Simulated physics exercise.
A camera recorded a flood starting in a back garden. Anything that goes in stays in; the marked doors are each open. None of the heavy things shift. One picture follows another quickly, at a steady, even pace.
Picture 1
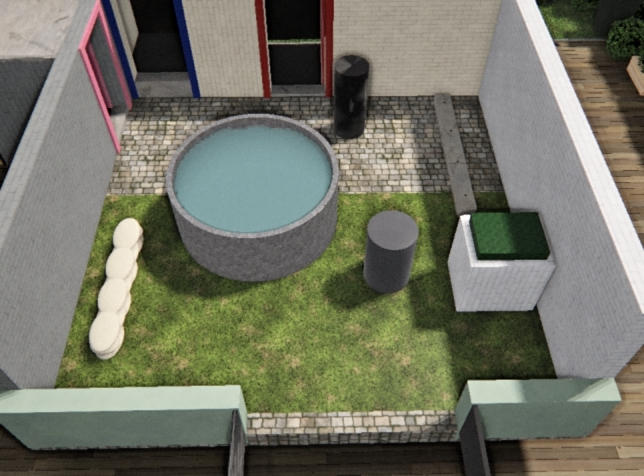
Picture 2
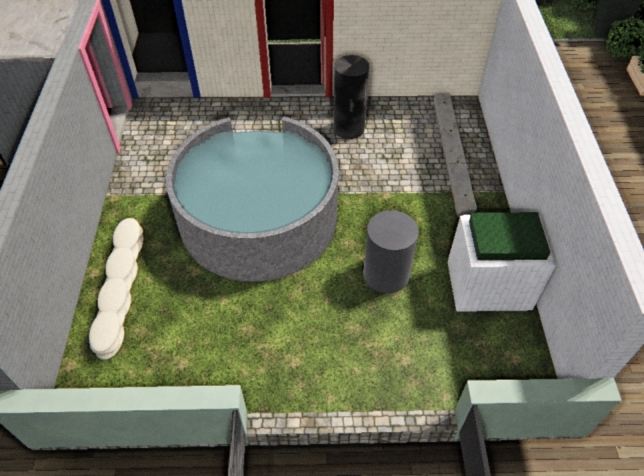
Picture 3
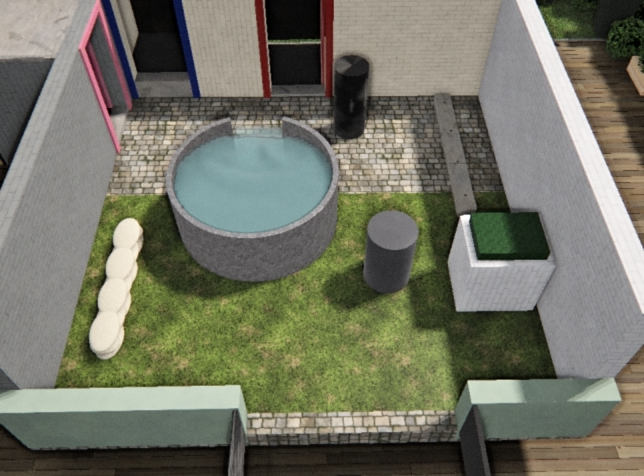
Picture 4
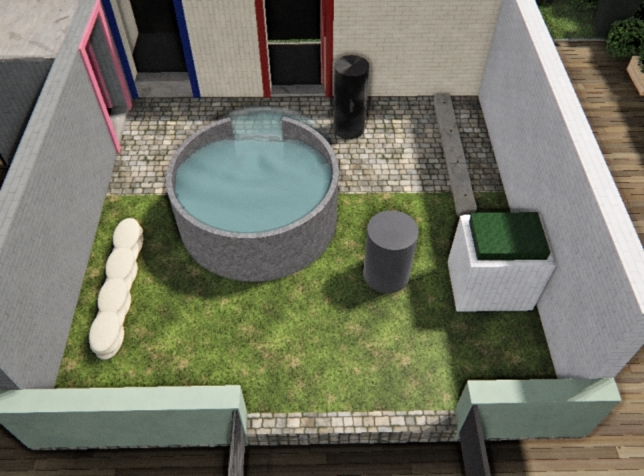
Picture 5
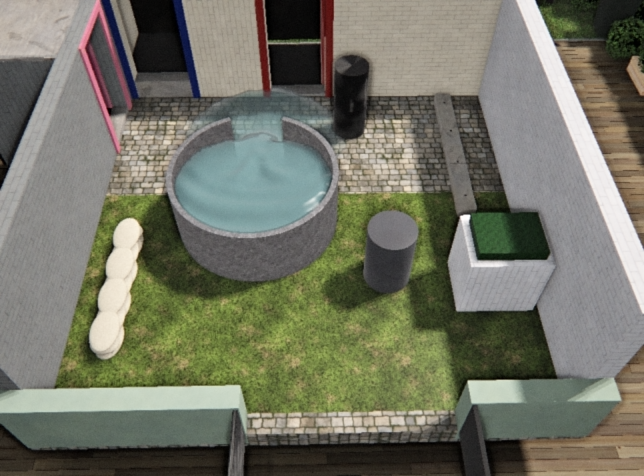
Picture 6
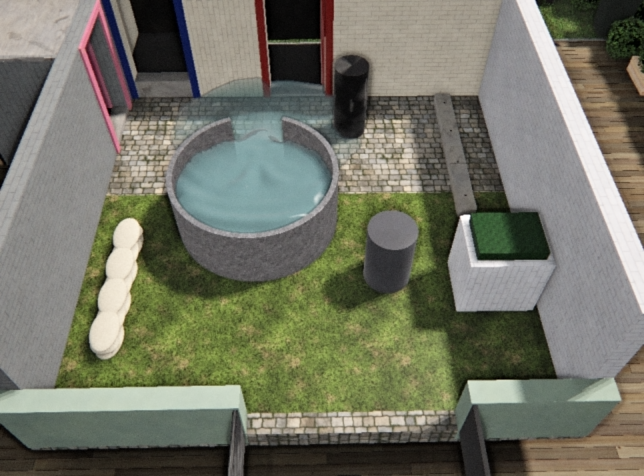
A round grey stone pool of blue-green water stands in a walled back garden, seen from high above by a still camera. Around it are grass and pale paving, cream rounded shapes at left, a grey cylinder and white block at right, and a black cylinder behind. A gap opens in the pool's far rim, and clear water pours through, spreading across the paving toward the house.
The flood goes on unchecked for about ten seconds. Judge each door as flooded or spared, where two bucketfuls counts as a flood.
The pink door is flooded, the blue door is spared, the red door is flooded.
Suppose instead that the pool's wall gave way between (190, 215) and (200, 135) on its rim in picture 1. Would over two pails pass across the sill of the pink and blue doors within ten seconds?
My guess is that the pink door tops the mark while the blue door tops the mark.
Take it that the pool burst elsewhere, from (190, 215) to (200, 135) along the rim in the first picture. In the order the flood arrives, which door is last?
Last comes the door marked red.
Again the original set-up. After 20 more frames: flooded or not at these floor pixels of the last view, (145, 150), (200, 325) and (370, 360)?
Taking them as listed, they are waterlogged, spared and spared.
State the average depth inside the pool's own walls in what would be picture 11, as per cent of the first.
70 percent or thereabouts.
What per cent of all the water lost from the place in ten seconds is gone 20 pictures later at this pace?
Result, approximate: 65 per cent.
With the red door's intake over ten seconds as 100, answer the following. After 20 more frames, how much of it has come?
Roughly 65 percent.
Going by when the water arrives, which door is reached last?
That's the pink door.
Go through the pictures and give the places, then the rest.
The first frame shows the pool at (253, 175) is whole and still.
In the second frame, the front is at a hidden place, out from the gap on the pool's far side.
In the third frame, the front is at a hidden place, out from the gap on the pool's far side.
In the fourth frame, water pours out on the pool's far side and has run to (249, 110).
In the fifth frame, the front is at (282, 91), out from the gap on the pool's far side.
In the sixth frame, water pours out on the pool's far side and has run to (322, 88).
A moment on, water covers 25 % of the floor; the pink door wet at the sill, nothing in, the blue door wet at the sill, nothing in, the red door far over two buckets in.
Next, water covers 30 % of the floor; the pink door over two buckets in, the blue door wet at the sill, nothing in, the red door far over two buckets in.
Then, water covers 45 % of the floor; the pink door far over two buckets in, the blue door under two buckets in, the red door far over two buckets in.
Later, water covers 70 % of the floor; the pink door far over two buckets in, the blue door under two buckets in, the red door far over two buckets in.
In the end, water covers 95 % of the floor; the pink door far over two buckets in, the blue door under two buckets in, the red door far over two buckets in.
